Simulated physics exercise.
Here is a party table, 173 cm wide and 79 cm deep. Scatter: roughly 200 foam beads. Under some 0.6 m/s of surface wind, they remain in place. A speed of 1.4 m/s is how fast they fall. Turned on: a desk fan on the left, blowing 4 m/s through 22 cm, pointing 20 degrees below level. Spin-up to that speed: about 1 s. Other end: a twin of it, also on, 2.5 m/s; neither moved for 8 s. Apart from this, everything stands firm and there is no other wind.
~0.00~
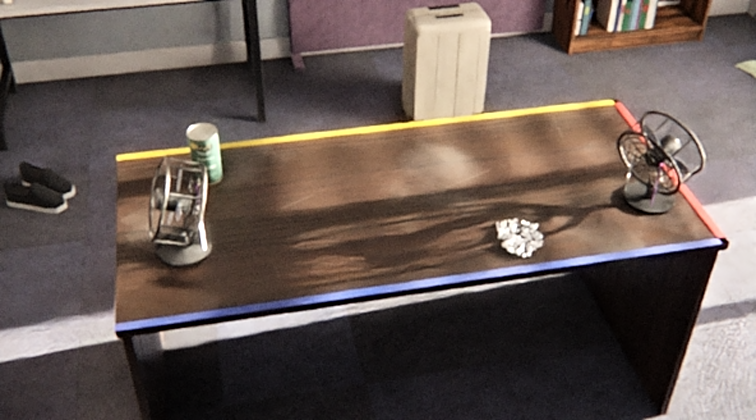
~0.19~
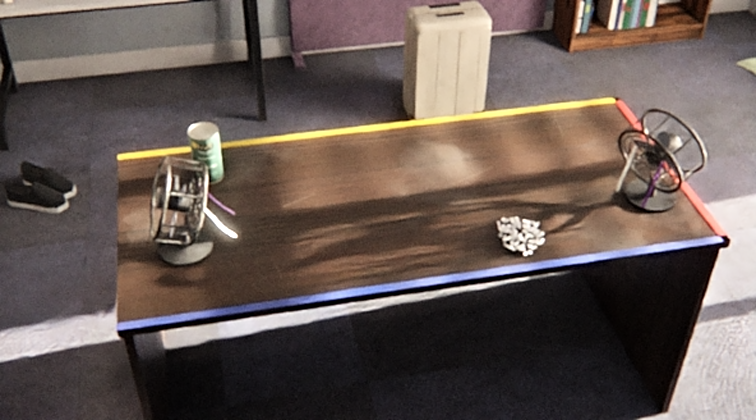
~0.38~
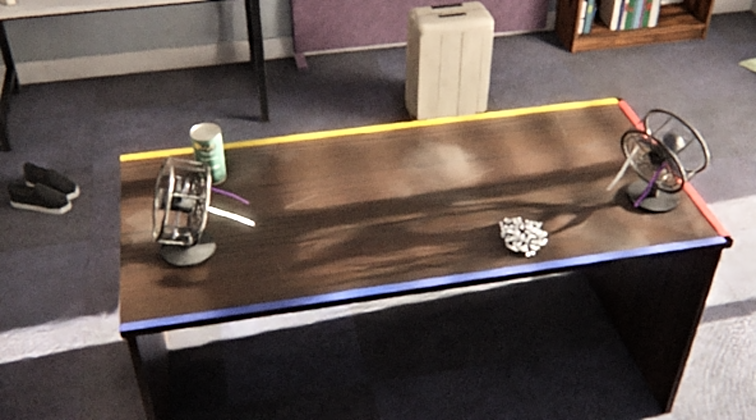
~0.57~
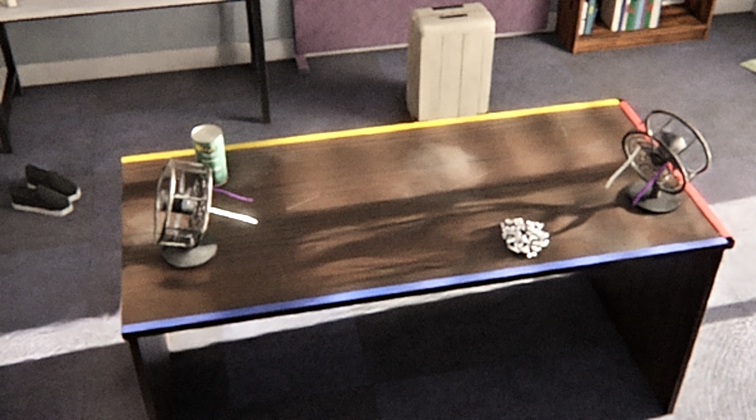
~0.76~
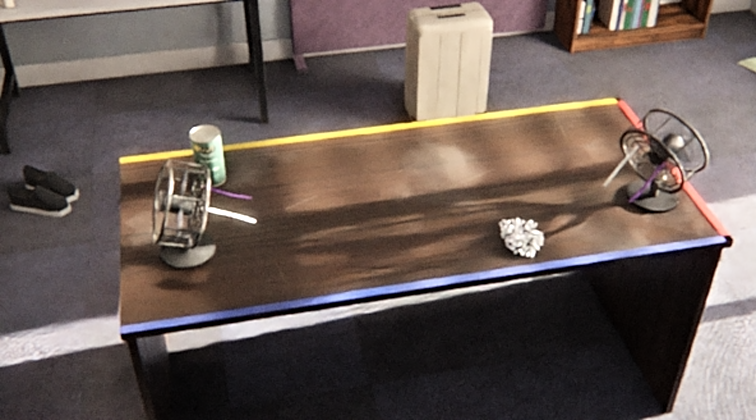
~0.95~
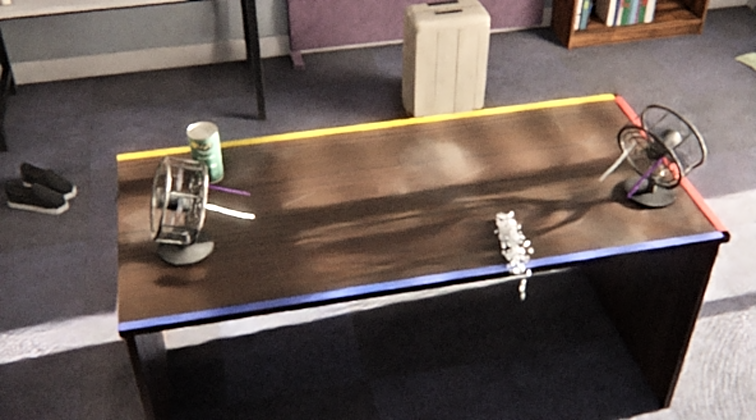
To begin with, a small pile of white beads sits still on a dark table between two fans, beside a green and white cup. Ribbons at both fans lift and stream out while the pile stays put. Then the beads shift toward the blue edge, and some drop over it.
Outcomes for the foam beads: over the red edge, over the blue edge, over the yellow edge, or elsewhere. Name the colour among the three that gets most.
The blue one.
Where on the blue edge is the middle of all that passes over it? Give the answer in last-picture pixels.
Near (530, 267).
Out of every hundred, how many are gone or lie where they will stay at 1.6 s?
My guess would be around 80 %.
After 1.6 s the count stands so, 87 % are over the blue edge, 0 % over the yellow edge and 10 % over the red edge.
After 2.6 s the count stands so, 88 % are over the blue edge, 0 % over the yellow edge and 12 % over the red edge.
After 4.4 s the count stands so, 88 % are over the blue edge, 0 % over the yellow edge and 12 % over the red edge.
After 8.0 s, at the end, 88 % are over the blue edge, 0 % over the yellow edge and 12 % over the red edge.
